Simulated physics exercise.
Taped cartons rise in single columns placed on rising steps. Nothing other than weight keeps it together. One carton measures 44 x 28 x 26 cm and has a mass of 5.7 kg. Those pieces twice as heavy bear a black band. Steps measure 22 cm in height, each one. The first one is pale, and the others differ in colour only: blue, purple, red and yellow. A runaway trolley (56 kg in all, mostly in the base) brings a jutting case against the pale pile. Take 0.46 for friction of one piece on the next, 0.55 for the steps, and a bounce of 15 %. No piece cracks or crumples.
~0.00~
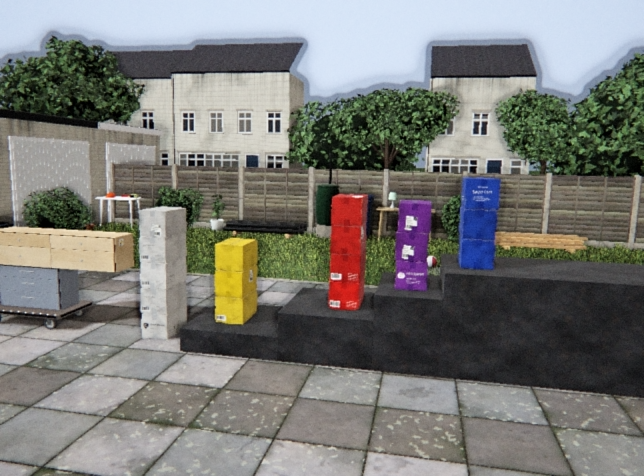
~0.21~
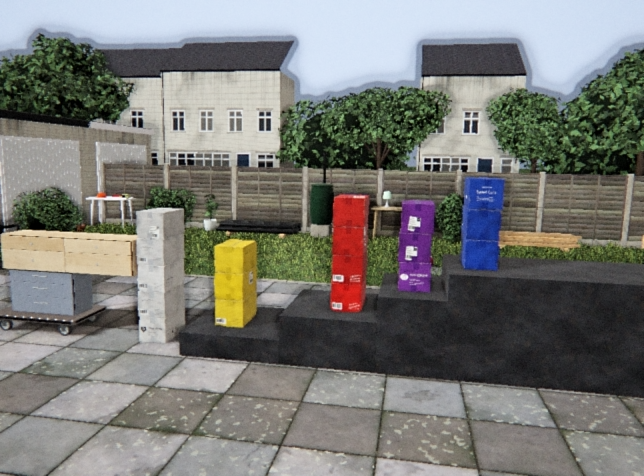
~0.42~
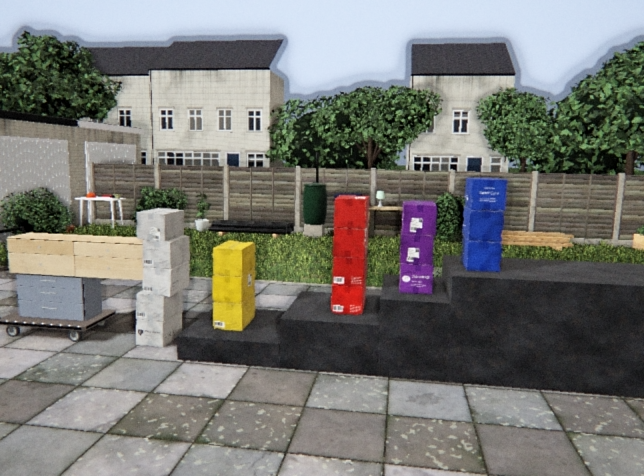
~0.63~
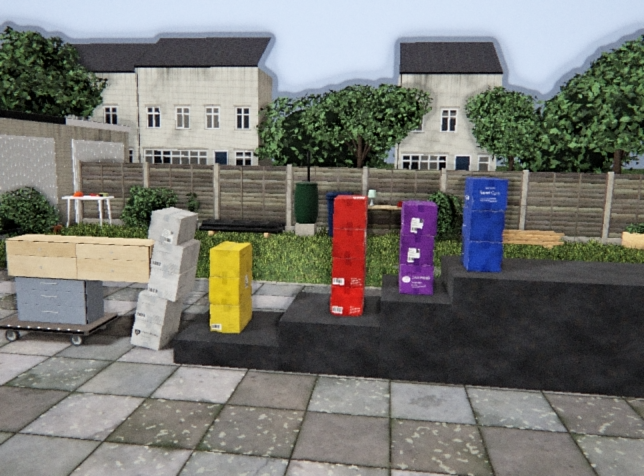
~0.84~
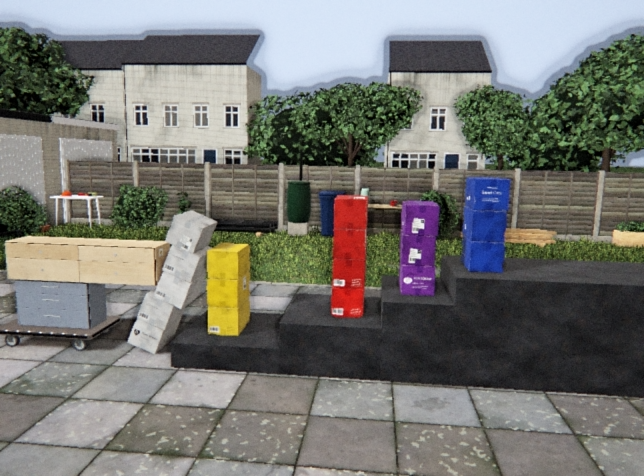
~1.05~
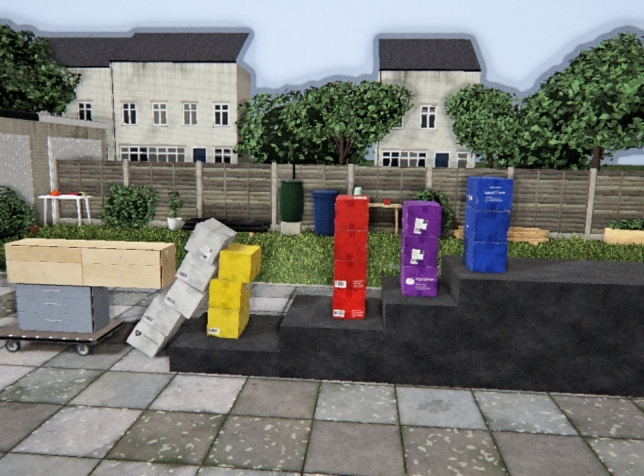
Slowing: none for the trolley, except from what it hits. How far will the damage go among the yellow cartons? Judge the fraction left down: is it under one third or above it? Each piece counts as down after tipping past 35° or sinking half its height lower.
It is above one third.
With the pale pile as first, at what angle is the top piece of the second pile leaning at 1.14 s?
Measured from upright, roughly 10°.
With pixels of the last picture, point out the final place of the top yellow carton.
Near (312, 295).
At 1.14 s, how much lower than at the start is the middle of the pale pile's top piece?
10 cm.
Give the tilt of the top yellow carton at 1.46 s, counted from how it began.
About 40 degrees.
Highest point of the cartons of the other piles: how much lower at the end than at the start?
By about 0 cm, start to end.
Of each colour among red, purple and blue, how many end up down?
Red: 0; purple: 0; blue: 0.
By 1.14 s, 3 of the pale pile down; none of the 3 yellow cartons down (0 of 13 in all colours); top yellow carton tilted 9°.
By 1.28 s, 5 of the pale pile down; none of the 3 yellow cartons down (0 of 13 in all colours); top yellow carton tilted 20°.
By 1.46 s, 5 of the pale pile down; 3 of the 3 yellow cartons down (3 of 13 in all colours); top yellow carton tilted 40°, 12 cm lower.
By 1.64 s, 5 of the pale pile down; 3 of the 3 yellow cartons down (3 of 13 in all colours); top yellow carton on its side.
When it is over (2.2 s), 5 of the pale pile down; 3 of the 3 yellow cartons down (3 of 13 in all colours); top yellow carton on its side; top red carton unmoved. That is 100 per cent. In pixels of the last frame, middles, top yellow carton near (312, 295), top red carton near (352, 212).
